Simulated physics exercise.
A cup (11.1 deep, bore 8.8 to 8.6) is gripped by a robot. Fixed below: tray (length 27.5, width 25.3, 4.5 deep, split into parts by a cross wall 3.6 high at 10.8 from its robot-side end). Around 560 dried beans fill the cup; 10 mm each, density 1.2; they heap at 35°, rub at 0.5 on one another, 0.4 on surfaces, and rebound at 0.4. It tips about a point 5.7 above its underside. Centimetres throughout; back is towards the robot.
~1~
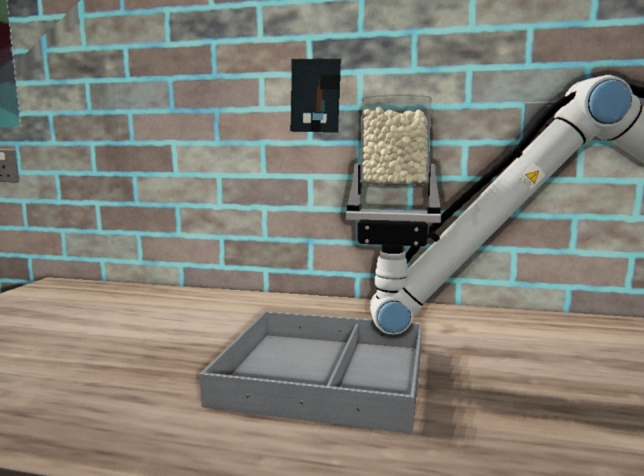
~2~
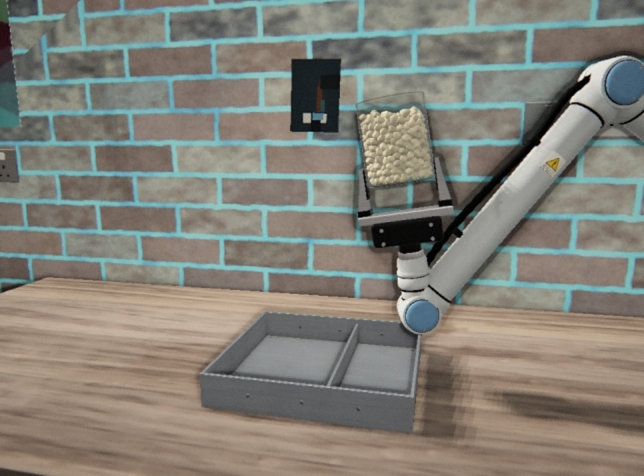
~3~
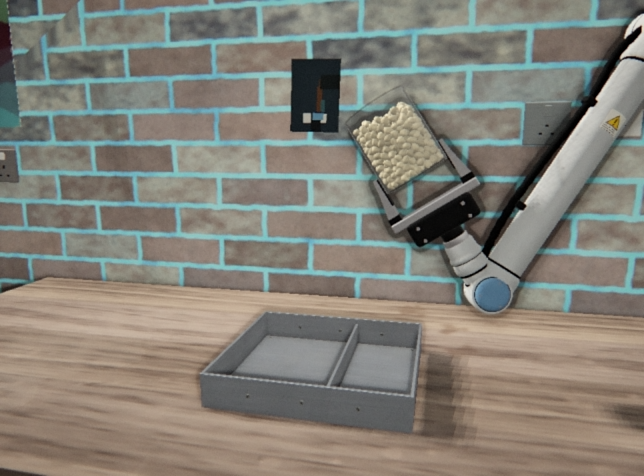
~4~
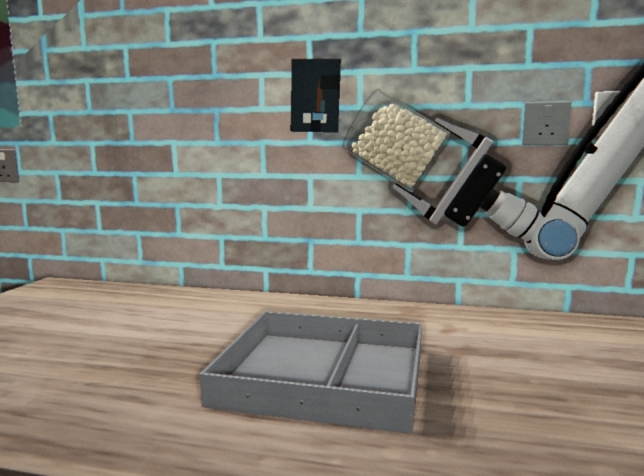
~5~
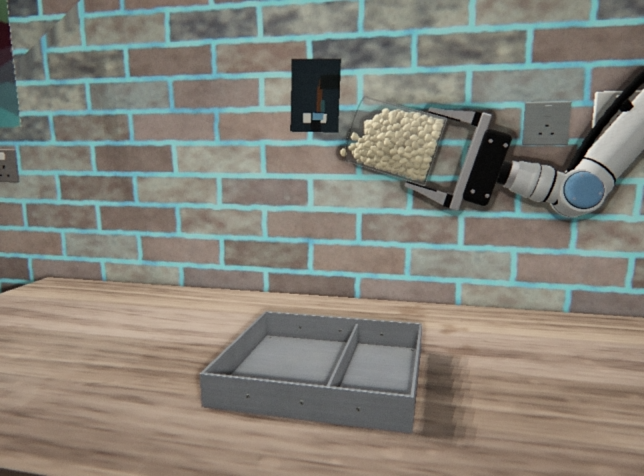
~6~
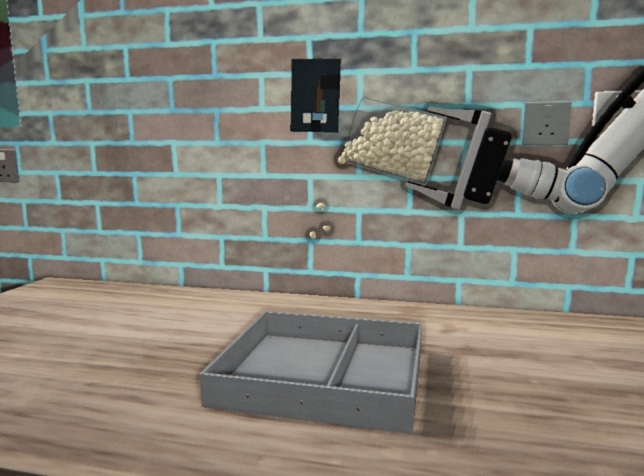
A robot arm held a clear cup full of pale dried beans above a grey divided tray and tilted it steadily to the left, until a few beans dropped from its mouth.
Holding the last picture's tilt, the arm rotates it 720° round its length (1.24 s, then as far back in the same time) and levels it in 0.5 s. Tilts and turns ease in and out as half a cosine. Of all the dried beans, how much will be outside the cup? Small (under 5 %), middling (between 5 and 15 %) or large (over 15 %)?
Outside the cup the share is large, over 15 %.
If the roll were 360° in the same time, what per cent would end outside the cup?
In that case some 25 per cent.
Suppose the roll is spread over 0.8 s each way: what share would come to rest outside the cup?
Then about 10 per cent.
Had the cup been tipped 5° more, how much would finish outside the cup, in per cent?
It would be near 35 per cent.
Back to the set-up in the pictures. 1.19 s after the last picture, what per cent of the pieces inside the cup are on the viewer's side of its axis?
Roughly 55 per cent.
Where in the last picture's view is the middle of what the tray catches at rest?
Around (288, 368).
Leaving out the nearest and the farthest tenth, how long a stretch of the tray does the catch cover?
Some 12 cm.
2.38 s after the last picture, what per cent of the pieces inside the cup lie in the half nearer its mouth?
Some 30 per cent.
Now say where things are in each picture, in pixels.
The first picture shows cup middle at (395, 142), upright; upper third of the load around (395, 125), from x 365 to 425, top at y 110; 557 in the cup.
The second picture shows cup middle at (395, 142), tipped 9°; upper third of the load around (395, 126), from x 365 to 430, top at y 110.
The third picture shows cup middle at (396, 142), tipped 33°; upper third of the load around (395, 127), from x 355 to 440, top at y 105.
The fourth picture shows cup middle at (396, 141), tipped 59°; upper third of the load around (396, 128), from x 355 to 440, top at y 105.
The fifth picture shows cup middle at (396, 141), tipped 74°; upper third of the load around (400, 127), from x 345 to 440, top at y 110.
The sixth picture shows cup middle at (396, 141), tipped 75°; upper third of the load around (402, 129), from x 315 to 440, top at y 115; 554 in the cup, 3 in flight or on a rim.
Then, 1.19 s later, tipped 75°, highest piece 39 above the table; 483 in the cup, 64 in the far-side part, 10 in flight or on a rim.
Then, 2.38 s later, tipped 75°, highest piece 39 above the table; 437 in the cup, 115 in the far-side part, 1 on the table or floor, 4 in flight or on a rim.
Then, 3.18 s later, upright, highest piece 40 above the table; 436 in the cup, 120 in the far-side part, 1 on the table or floor.
Then, 3.88 s later, upright, highest piece 40 above the table; 436 in the cup, 120 in the far-side part, 1 on the table or floor.
At rest, 436 in the cup, 120 in the far-side part, 1 on the table or floor. That is 22 % outside the cup.
